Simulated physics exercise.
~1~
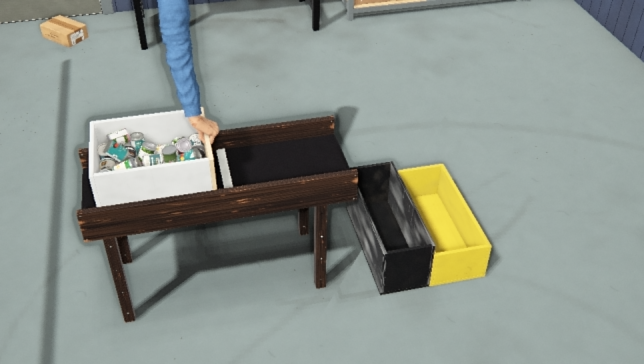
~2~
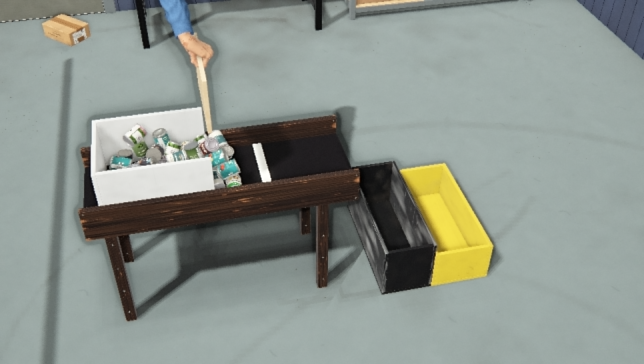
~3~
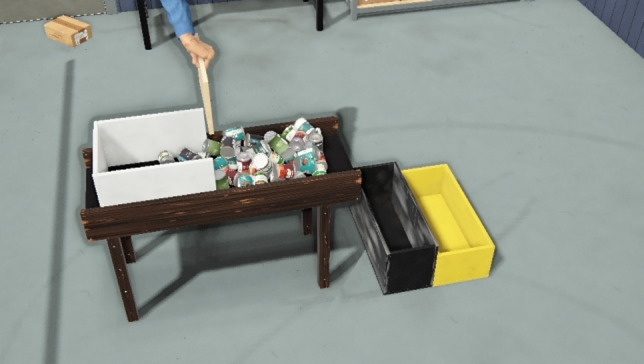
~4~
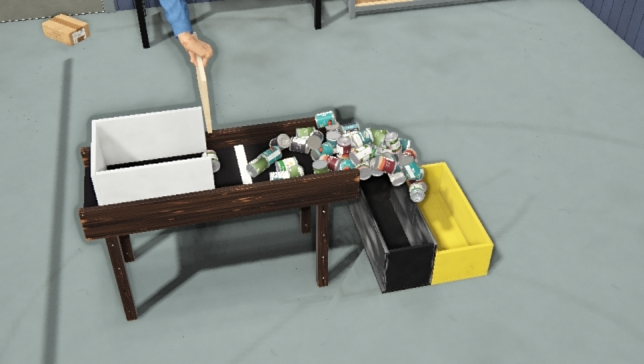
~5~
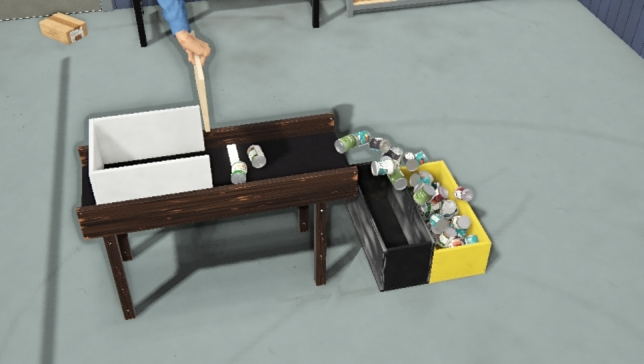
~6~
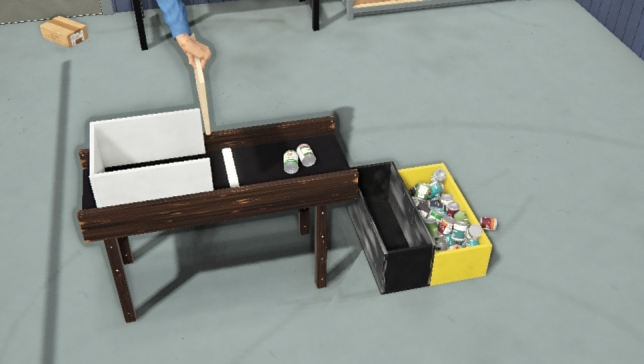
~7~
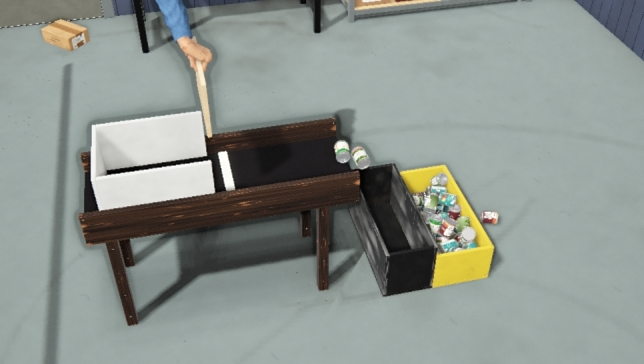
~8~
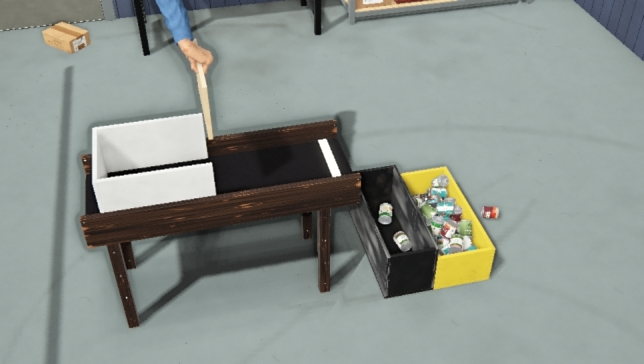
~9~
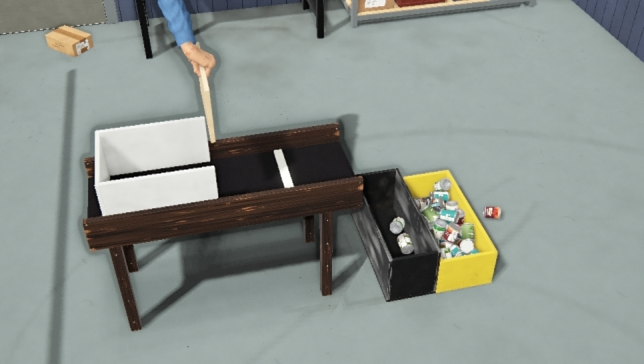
Dozens of small tins sit heaped in a white pen on the left end of a dark wooden belt table, seen from above by a slightly swaying camera in a grey-floored room. Beyond the table's right end lie a long black tote and, past it, a yellow bin. A blue-sleeved arm lifts the gate, and the tins ride right on the black belt. They pour off the end, arcing over the tote into the yellow bin, while one lands on the floor beyond. Two stragglers drop into the black tote, leaving most in the yellow bin.
